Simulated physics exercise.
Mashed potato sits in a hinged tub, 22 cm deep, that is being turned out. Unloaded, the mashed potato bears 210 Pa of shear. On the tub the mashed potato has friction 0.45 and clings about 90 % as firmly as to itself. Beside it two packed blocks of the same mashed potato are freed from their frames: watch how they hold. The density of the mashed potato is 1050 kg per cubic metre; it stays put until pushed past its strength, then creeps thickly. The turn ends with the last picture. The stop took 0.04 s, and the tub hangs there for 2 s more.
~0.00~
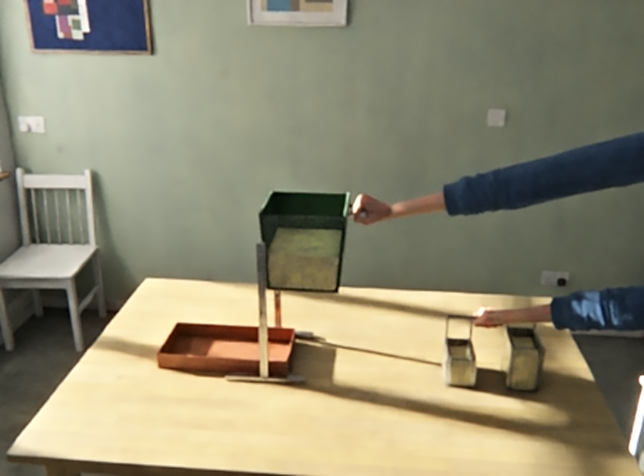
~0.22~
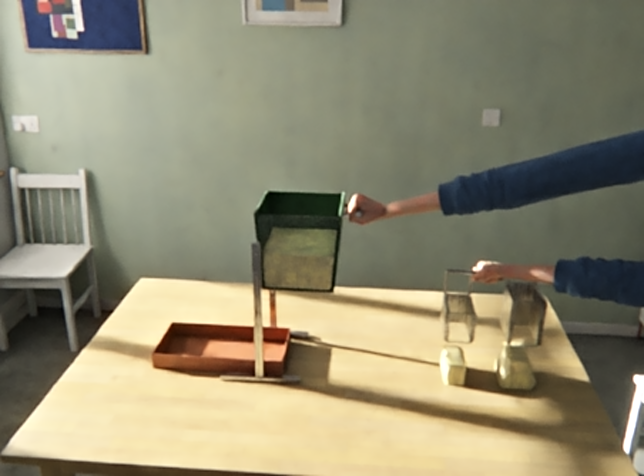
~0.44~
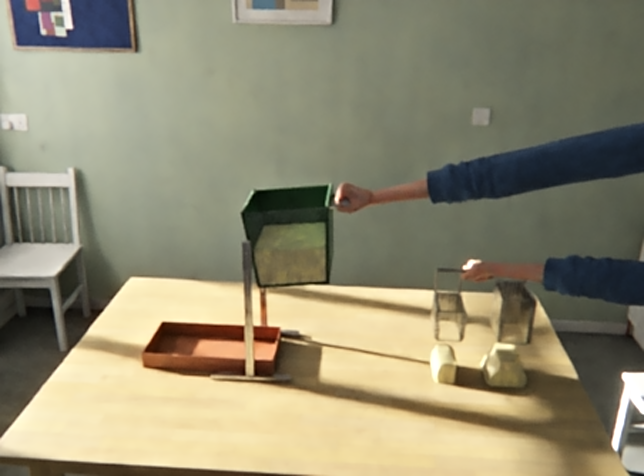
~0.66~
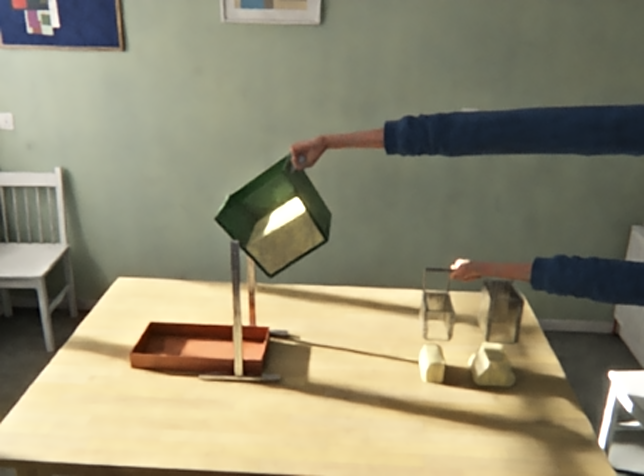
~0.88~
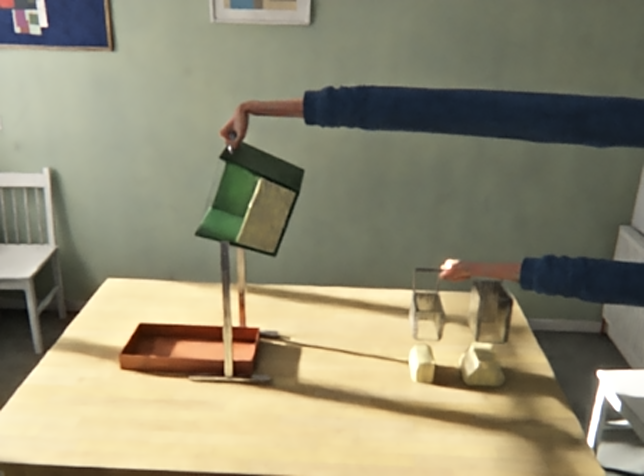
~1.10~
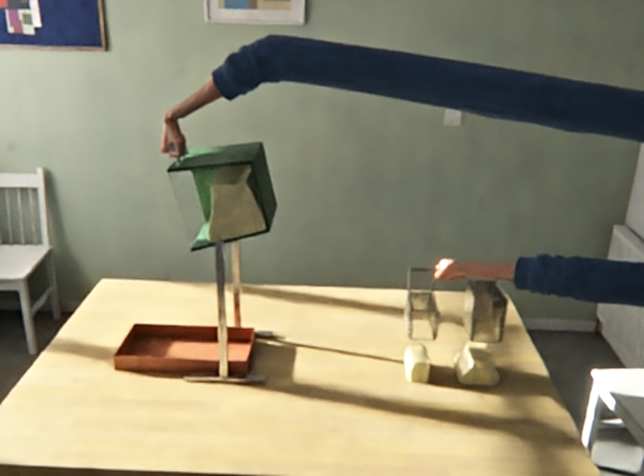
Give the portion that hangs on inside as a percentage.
About 32 %.
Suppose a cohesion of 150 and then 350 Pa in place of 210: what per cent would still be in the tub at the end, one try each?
In turn about 25 %, 50 %.
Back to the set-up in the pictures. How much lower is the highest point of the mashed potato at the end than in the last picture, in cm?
Some 13 cm.
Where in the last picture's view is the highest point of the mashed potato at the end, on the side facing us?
At about (223, 226).
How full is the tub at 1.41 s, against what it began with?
Some 55 per cent.
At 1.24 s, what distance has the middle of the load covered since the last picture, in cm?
Some 7 cm.
By 1.24 s, the tub is at 103 degrees and holds 94 %.
By 1.41 s, the tub is at 103 degrees and holds 54 %.
By 1.58 s, the tub is at 103 degrees and holds 42 %.
By 1.75 s, the tub is at 103 degrees and holds 41 %.
By 3.10 s, at the end, the tub is at 103 degrees and holds 32 %.
